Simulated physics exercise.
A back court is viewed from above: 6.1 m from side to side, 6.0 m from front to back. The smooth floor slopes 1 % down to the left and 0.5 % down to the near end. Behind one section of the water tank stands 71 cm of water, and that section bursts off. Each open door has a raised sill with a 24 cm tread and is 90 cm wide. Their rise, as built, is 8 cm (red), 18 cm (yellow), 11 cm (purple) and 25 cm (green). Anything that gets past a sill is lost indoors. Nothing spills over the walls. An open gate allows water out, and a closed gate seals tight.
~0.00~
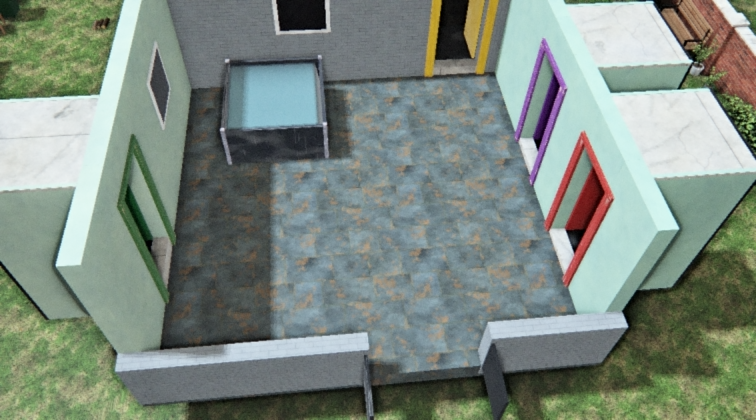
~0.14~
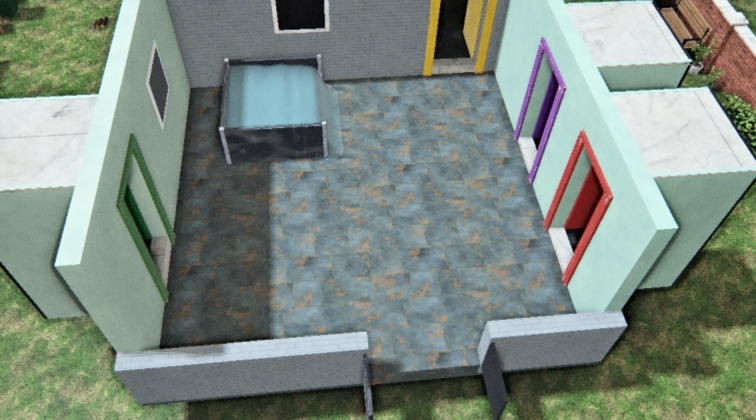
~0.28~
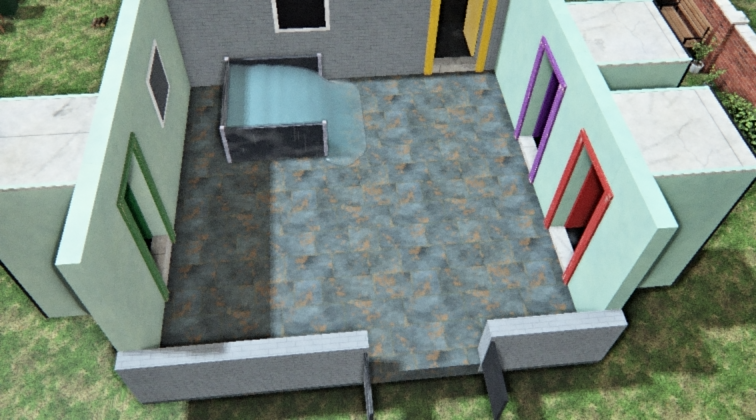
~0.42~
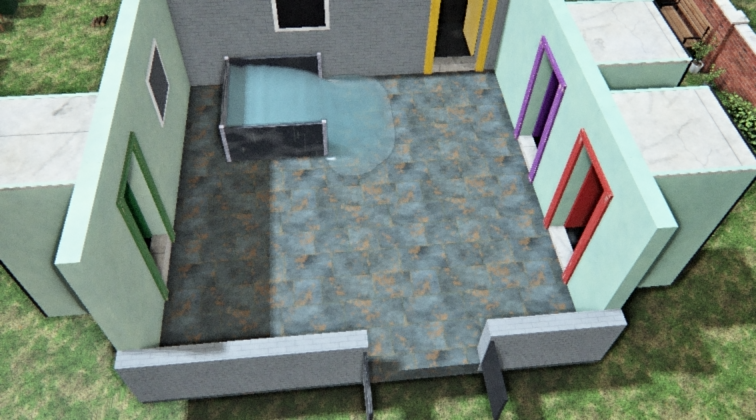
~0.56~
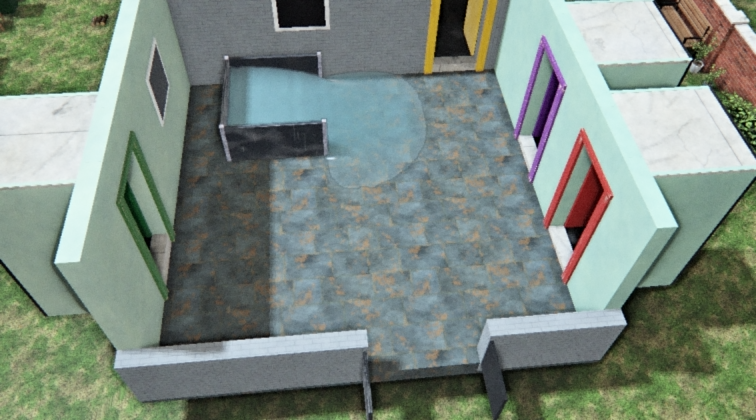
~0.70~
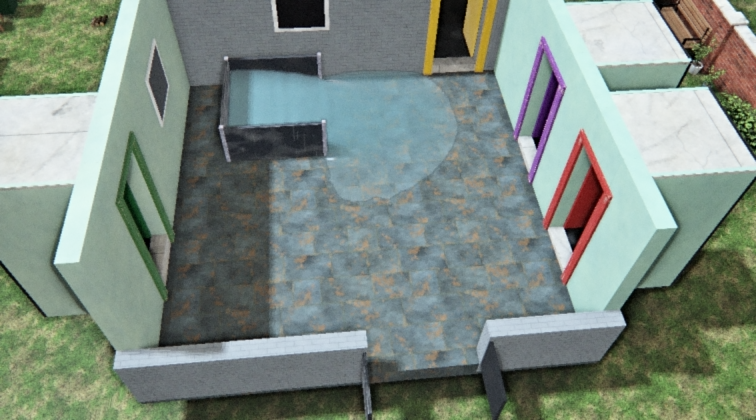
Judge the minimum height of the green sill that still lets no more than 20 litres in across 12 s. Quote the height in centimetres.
My estimate is 6 cm.
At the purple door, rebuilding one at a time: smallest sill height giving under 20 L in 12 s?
The purple door needs around 19 cm.
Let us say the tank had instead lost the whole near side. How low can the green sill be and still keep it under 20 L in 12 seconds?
Then it needs around 13.0 cm.
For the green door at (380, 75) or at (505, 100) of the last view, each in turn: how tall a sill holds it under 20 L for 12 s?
Around 12.0 and 30 cm respectively.
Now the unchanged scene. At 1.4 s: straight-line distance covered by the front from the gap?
Near 4.0 m, more or less.
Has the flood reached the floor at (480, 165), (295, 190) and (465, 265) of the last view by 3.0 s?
First wet through, second bone-dry, third wet through.
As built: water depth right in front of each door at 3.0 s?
Lab note, depth in cm: Red 11; yellow 25; purple 19; green 0.
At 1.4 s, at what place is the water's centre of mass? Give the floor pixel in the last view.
Centre estimate: (351, 120) px, approximately.
After 1.4 s water covers 35 % of the floor, deepest (38 cm) near (489, 77); it has not reached the green door.
After 3.0 s water covers 45 % of the floor, deepest (26 cm) near (470, 72); it has not reached the green door.
After 12.0 s water covers 85 % of the floor, deepest (14 cm) near (189, 100); 9 cm at the green door, 0 litres in over its 25 cm sill.
At the green door as built, the water arrived by 6.9 s and peaked near 10 cm at 9.4 s.
With a sill of 5.5 cm, 26 litres would have come in within the 12 s; with 7.5 cm, 10 litres. So under 20 litres takes about 6 cm.
